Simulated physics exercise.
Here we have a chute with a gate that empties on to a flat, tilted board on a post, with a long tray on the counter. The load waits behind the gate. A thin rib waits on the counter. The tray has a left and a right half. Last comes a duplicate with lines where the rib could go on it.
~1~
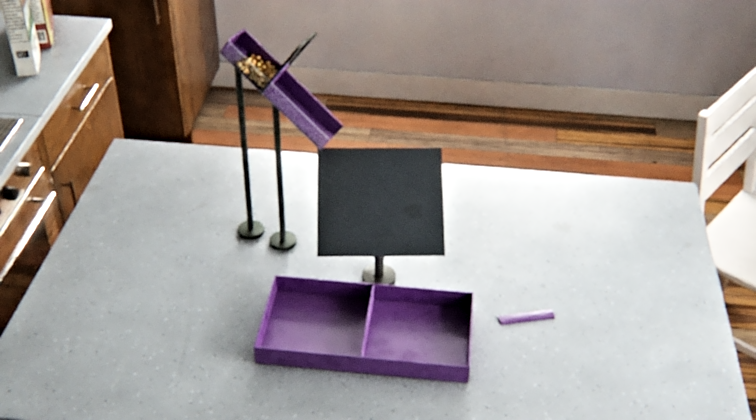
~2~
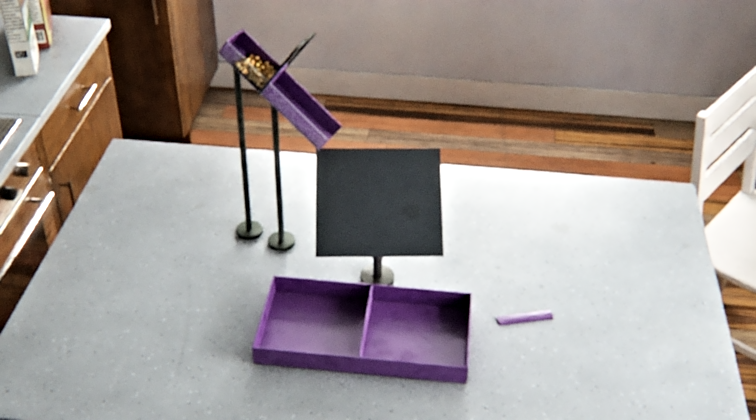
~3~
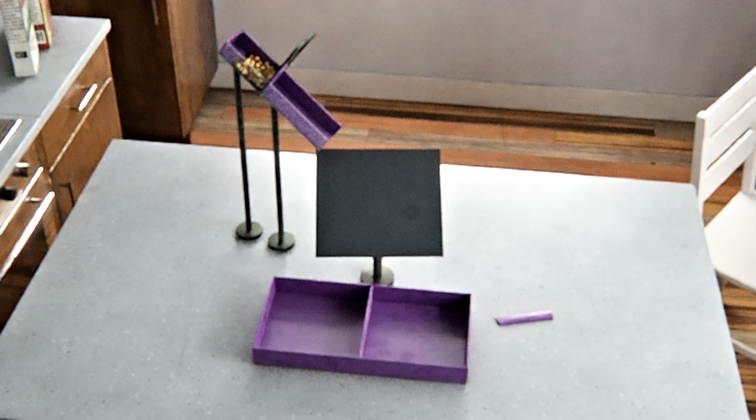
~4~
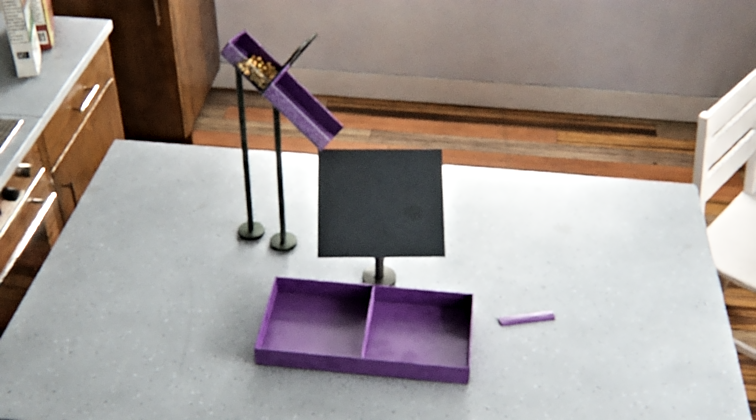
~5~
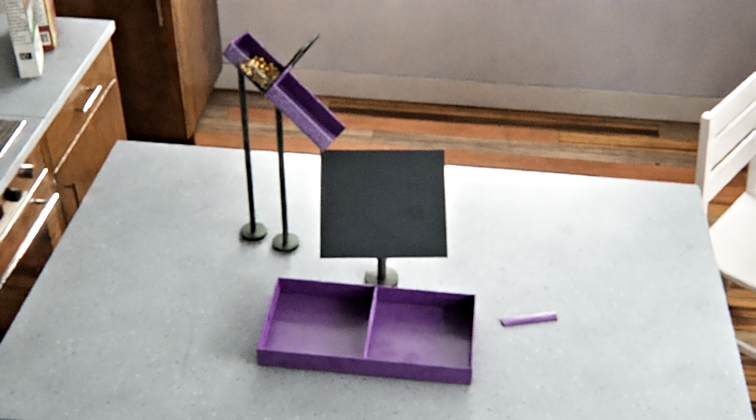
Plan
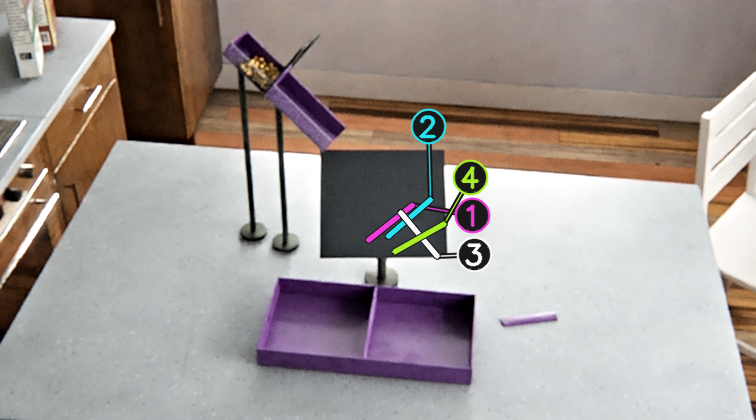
Kitchen counter with a purple chute of dried chickpeas, tilted black board and divided purple tray, all staying still.
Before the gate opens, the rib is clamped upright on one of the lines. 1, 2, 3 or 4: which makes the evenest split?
2 is best.
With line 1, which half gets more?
More lands on the left.
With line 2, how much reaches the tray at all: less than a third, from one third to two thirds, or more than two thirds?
It is more than two thirds.
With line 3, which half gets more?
The right half.
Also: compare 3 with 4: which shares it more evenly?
That is line 4.
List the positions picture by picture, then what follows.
In the first picture, load behind the gate at (261, 71), dried chickpeas; lip of the chute at (328, 143), sloping fairly steeply.
In the second picture, middle of the board at (379, 201), tilted fairly steeply; middle of its low edge at (380, 256); of its high edge at (378, 148).
In the third picture, front corners of the tray at (253, 348) and (468, 368); front end of its middle wall at (359, 357); gate still shut at (279, 73).
In the fourth picture, middle of the load at (262, 72); lip at (328, 144).
In the fifth picture, middle of the load at (264, 73); lip at (330, 145).
On the marked copy, line 1 from (412, 205) to (368, 240); line 2 from (430, 199) to (388, 236); line 3 from (400, 212) to (437, 256); line 4 from (444, 223) to (394, 251).
With 1, of what is caught, nearly all in the left half, a small part in the right.
With 2, of what is caught, about half in the left half, about half in the right.
With 3, of what is caught, a small part in the left half, nearly all in the right.
With 4, of what is caught, about a quarter in the left half, most in the right.
